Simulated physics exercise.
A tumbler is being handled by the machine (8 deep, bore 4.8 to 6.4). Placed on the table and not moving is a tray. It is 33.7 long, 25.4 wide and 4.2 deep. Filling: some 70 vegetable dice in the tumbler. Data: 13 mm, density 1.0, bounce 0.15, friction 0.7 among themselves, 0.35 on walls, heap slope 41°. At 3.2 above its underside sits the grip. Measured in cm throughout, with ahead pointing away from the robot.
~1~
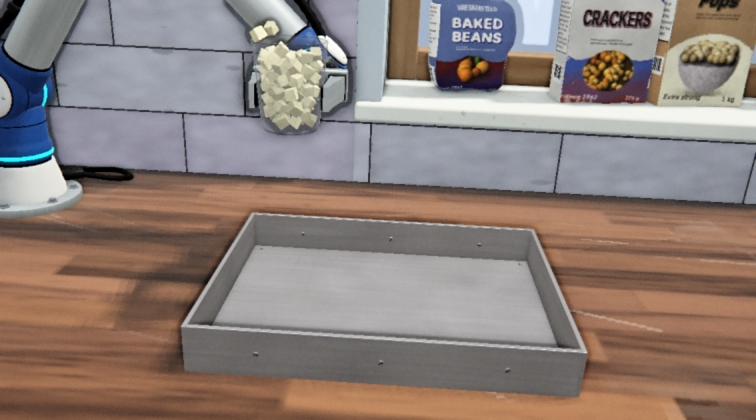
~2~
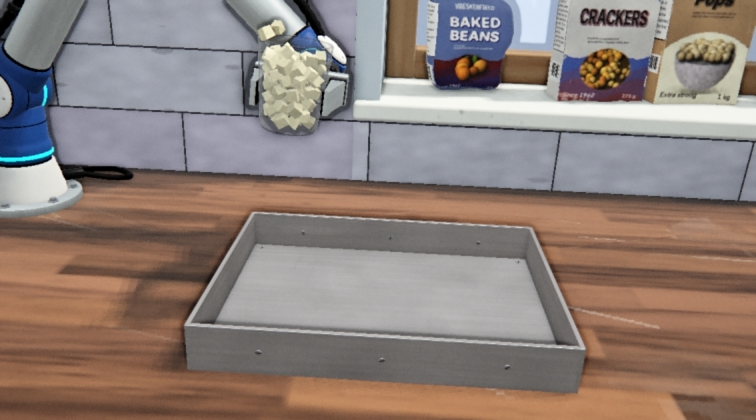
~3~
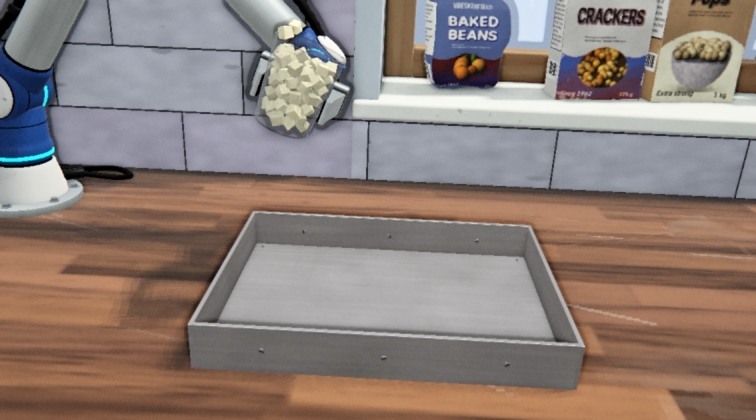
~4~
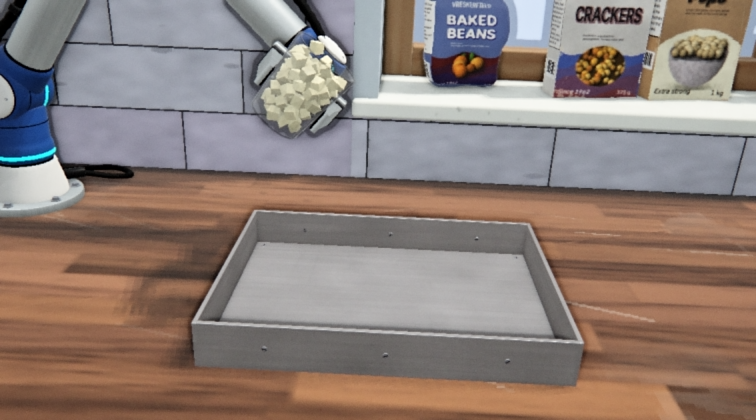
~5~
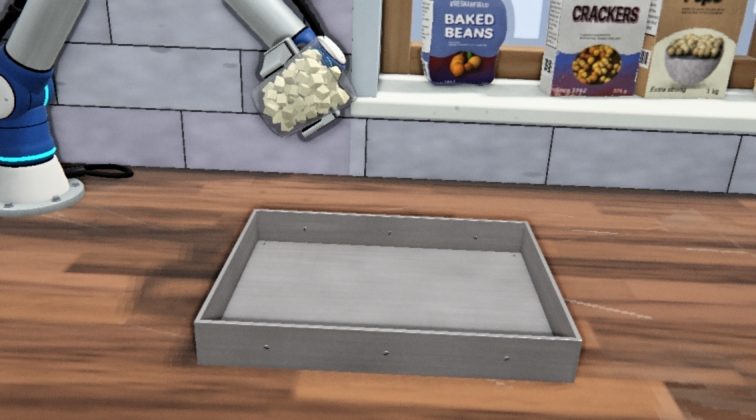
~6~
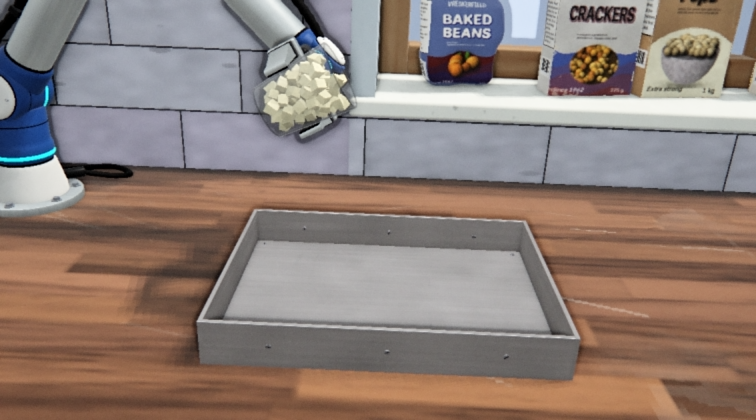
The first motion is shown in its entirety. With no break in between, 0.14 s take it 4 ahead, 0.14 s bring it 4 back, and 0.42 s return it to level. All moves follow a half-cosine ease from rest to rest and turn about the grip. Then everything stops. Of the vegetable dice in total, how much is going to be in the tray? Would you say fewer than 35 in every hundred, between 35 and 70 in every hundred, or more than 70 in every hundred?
Fewer than 35 in every hundred.
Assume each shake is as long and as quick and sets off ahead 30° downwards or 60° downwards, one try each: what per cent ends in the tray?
You'd get some 5 per cent with the first setting and some 0 per cent with the second.
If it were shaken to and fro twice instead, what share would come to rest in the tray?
Expected share: About 15 %.
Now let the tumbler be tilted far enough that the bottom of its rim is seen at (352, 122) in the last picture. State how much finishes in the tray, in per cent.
40 %.
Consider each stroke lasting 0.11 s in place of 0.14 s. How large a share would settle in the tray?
It would be near 20 per cent.
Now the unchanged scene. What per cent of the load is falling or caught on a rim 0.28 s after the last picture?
Around 8 percent of the load.
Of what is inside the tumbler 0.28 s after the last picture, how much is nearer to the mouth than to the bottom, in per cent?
Share in the mouth half: About 55 %.
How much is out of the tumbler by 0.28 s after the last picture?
By then near 10 % is out.
Then, 0.28 s after the last picture, tilted 61° forward, highest piece 25 above the table; 67 in the tumbler, 6 in flight or on a rim.
Then, 0.56 s after the last picture, tilted 15° forward, highest piece 27 above the table; 66 in the tumbler, 7 in the tray.
Then, 0.90 s after the last picture, level, highest piece 27 above the table; 66 in the tumbler, 7 in the tray.
Then, 1.95 s after the last picture, level, highest piece 27 above the table; 66 in the tumbler, 7 in the tray.
Final count, 66 in the tumbler, 7 in the tray. That is 10 % in the tray.
